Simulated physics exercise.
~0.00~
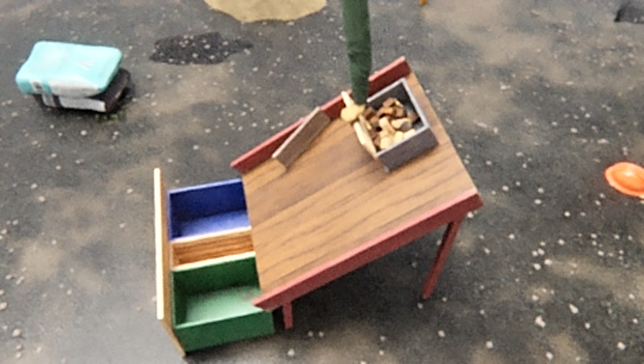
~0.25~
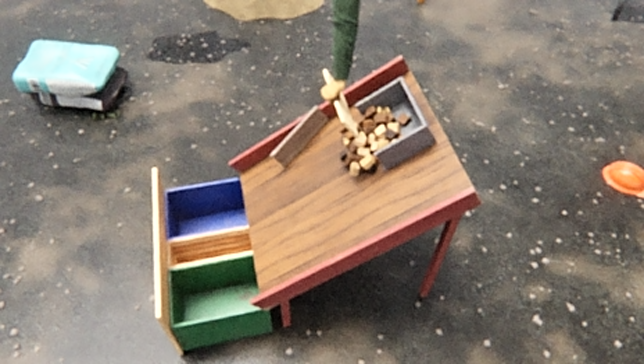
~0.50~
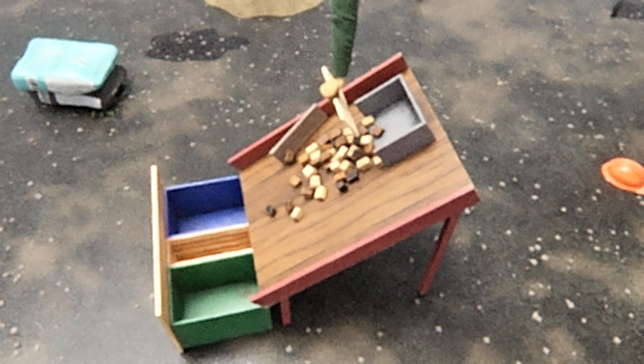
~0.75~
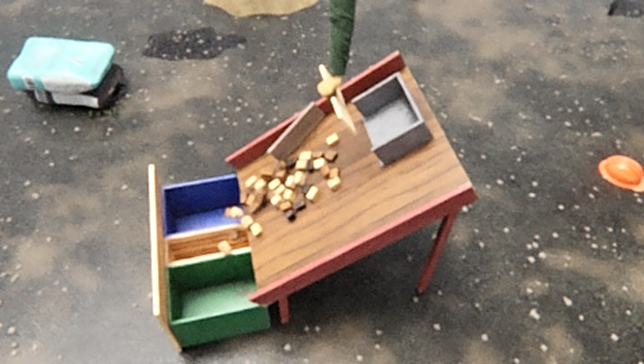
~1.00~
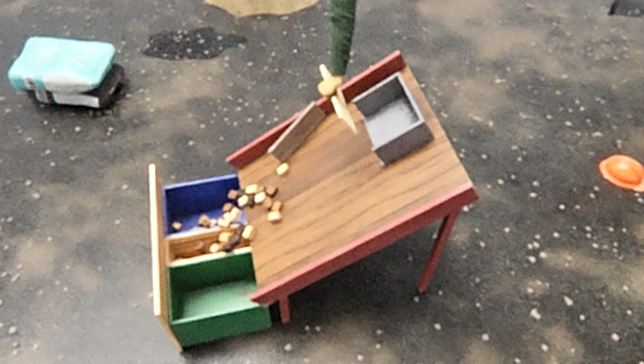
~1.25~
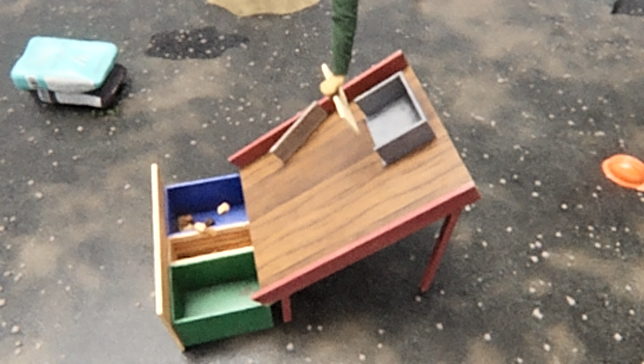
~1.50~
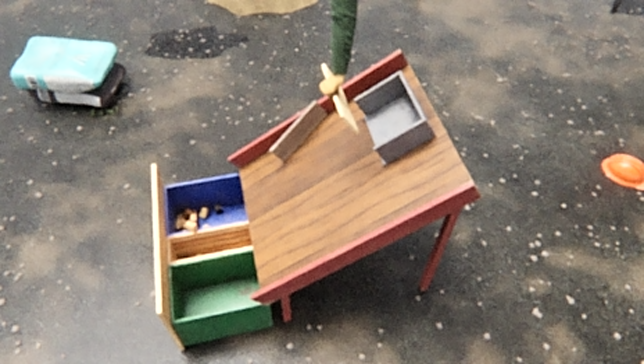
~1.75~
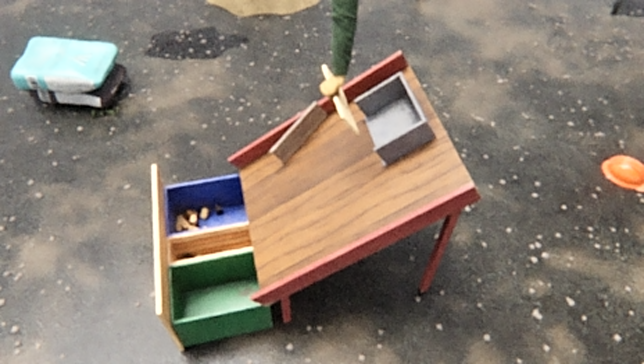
A wooden table with a sloping top and red edges stands on dark, speckled ground, seen from above, with a teal and black object at left and an orange one at right. A grey pen full of small wooden blocks sits near the top, beside a dark green pole, and an angled board lies part-way down. The gate lifts and leans, and the blocks spill out, spreading down and left past the board. They tumble into the blue and wooden totes at the bottom. Finally the slope and pen are empty, blocks rest in the blue tote, and the green bin stays empty.
